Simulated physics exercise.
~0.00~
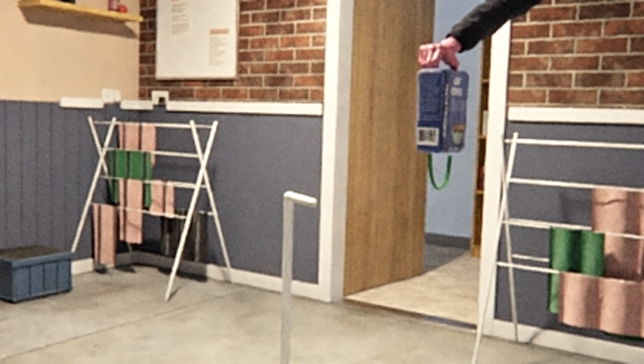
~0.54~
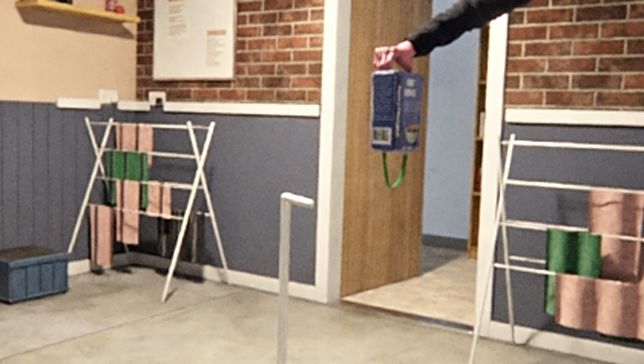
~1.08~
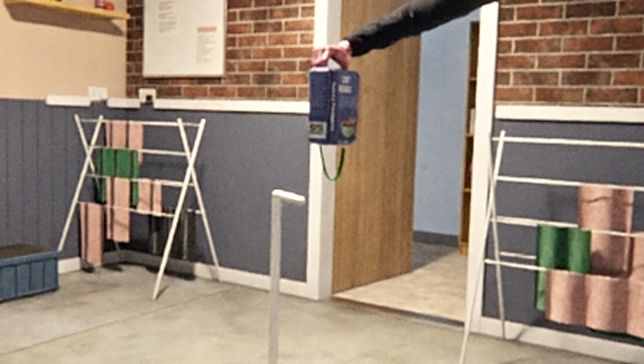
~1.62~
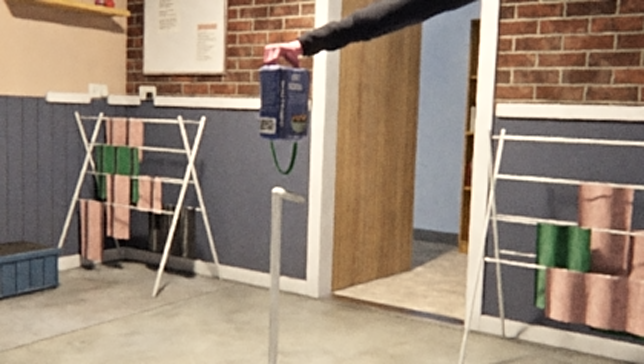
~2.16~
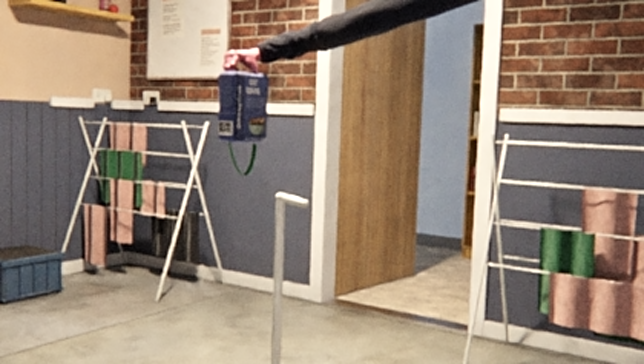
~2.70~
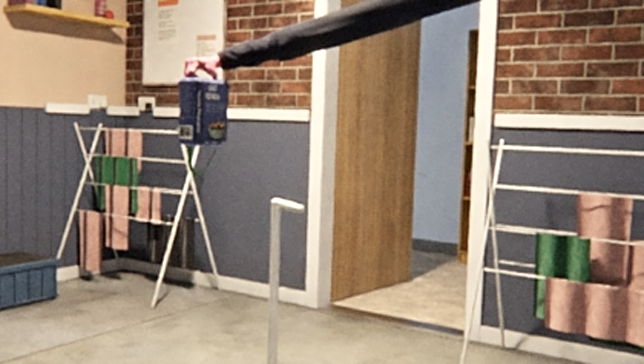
Blue sack with a green loop hanging beneath, carried left by an outstretched arm over a hooked post and passing clear.
